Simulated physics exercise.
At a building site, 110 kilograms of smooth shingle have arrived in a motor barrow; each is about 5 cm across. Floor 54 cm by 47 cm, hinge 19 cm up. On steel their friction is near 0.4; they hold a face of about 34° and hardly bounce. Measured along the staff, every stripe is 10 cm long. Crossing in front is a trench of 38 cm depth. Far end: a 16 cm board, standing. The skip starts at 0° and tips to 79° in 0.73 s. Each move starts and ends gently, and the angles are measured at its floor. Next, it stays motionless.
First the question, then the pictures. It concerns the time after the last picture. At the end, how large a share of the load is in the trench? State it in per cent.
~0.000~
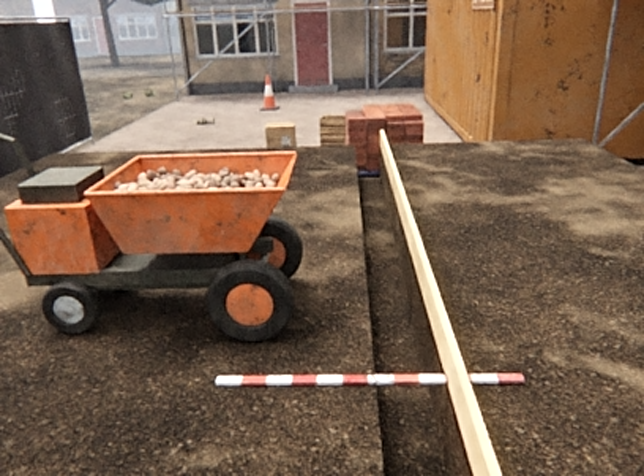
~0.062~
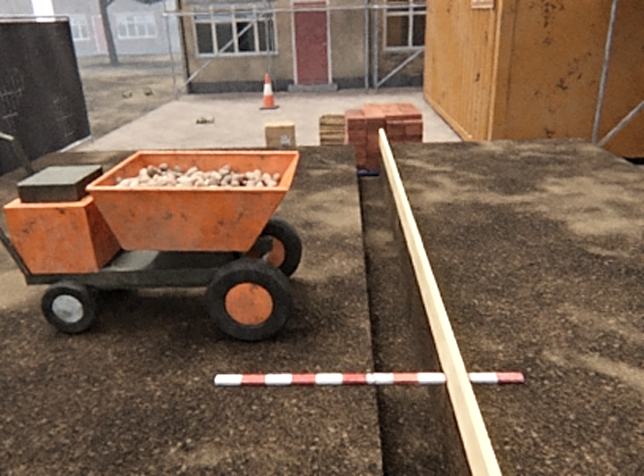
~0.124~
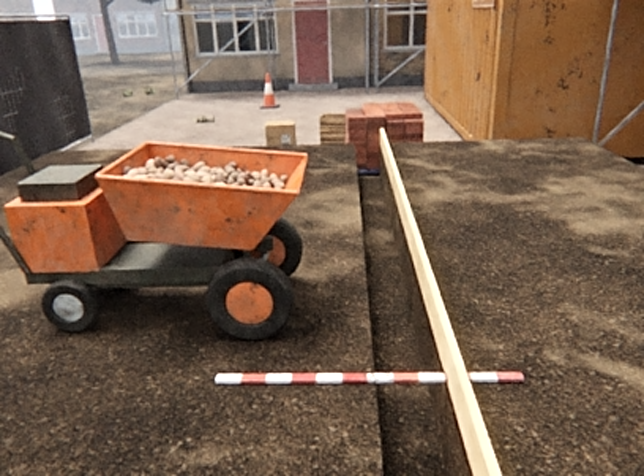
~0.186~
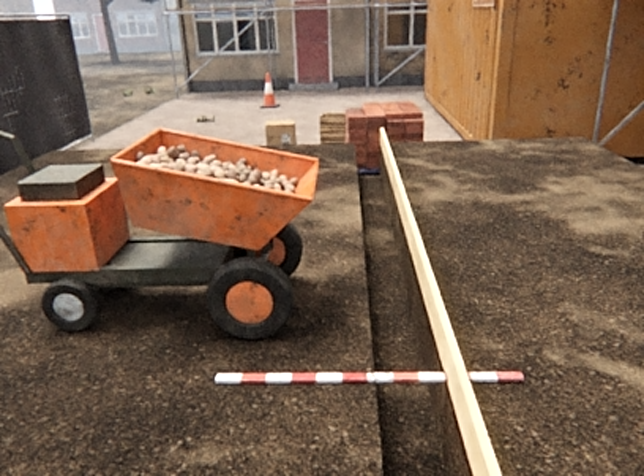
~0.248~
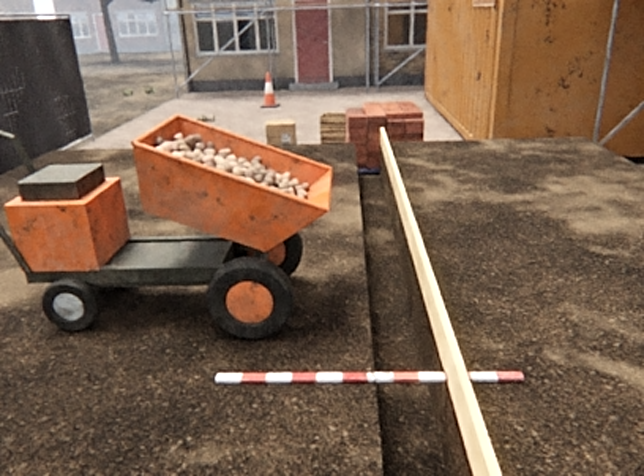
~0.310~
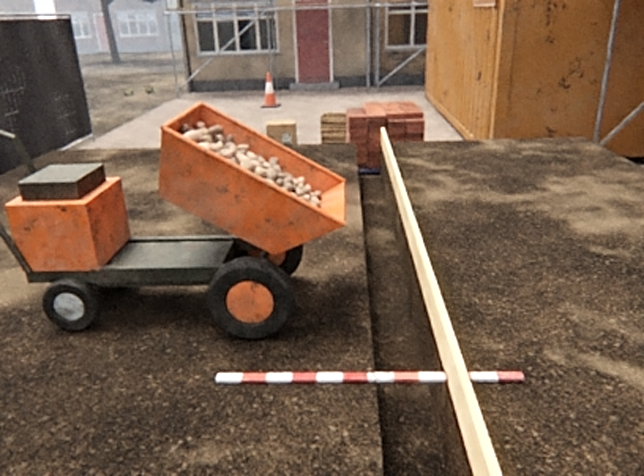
A share of about 95 per cent.
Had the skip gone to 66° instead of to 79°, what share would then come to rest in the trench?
Trench share: Approx. 80%.
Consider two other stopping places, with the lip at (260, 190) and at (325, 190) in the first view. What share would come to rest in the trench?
I'd expect some 100 per cent, then some 50.
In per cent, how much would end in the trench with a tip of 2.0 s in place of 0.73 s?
About 100 percent, I'd say.
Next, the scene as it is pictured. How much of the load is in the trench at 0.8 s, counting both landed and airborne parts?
By then, around 45 percent.
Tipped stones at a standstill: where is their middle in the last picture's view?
In the last view, about (400, 352).
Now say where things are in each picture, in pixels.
Lip at (283, 190), floor tilted 0°, highest stones at (192, 179), in the first frame.
Lip at (287, 190), floor tilted 2°, highest stones at (179, 176); the stones move at 0.4 m/s on average, in the second frame.
The skip is at 6°, its lip at (297, 193); the top of the load is at (160, 167); the stones move at 0.7 m/s on average, in the third frame.
Lip at (311, 200), floor tilted 13°, highest stones at (170, 155); the stones move at 1.0 m/s on average, in the fourth frame.
Lip at (328, 210), floor tilted 21°, highest stones at (184, 144); the stones move at 1.2 m/s on average, in the fifth frame.
The skip is at 31°, its lip at (345, 225); the top of the load is at (205, 133); the stones move at 1.3 m/s on average, in the sixth frame.
After 0.6 s the floor is at 67°; 100 % in the skip; the foremost stones are at (371, 259).
After 0.8 s the floor is at 79°; 52 % in the skip, 45 % in the trench, 3 % past the trench; the foremost stones are at (452, 283).
After 1.2 s the floor is at 79°; 8 % in the skip, 86 % in the trench, 5 % past the trench; the foremost stones are at (567, 291).
After 3.1 s the floor is at 79°; 0 % in the skip, 95 % in the trench, 5 % past the trench; the foremost stones are past the picture's edge.
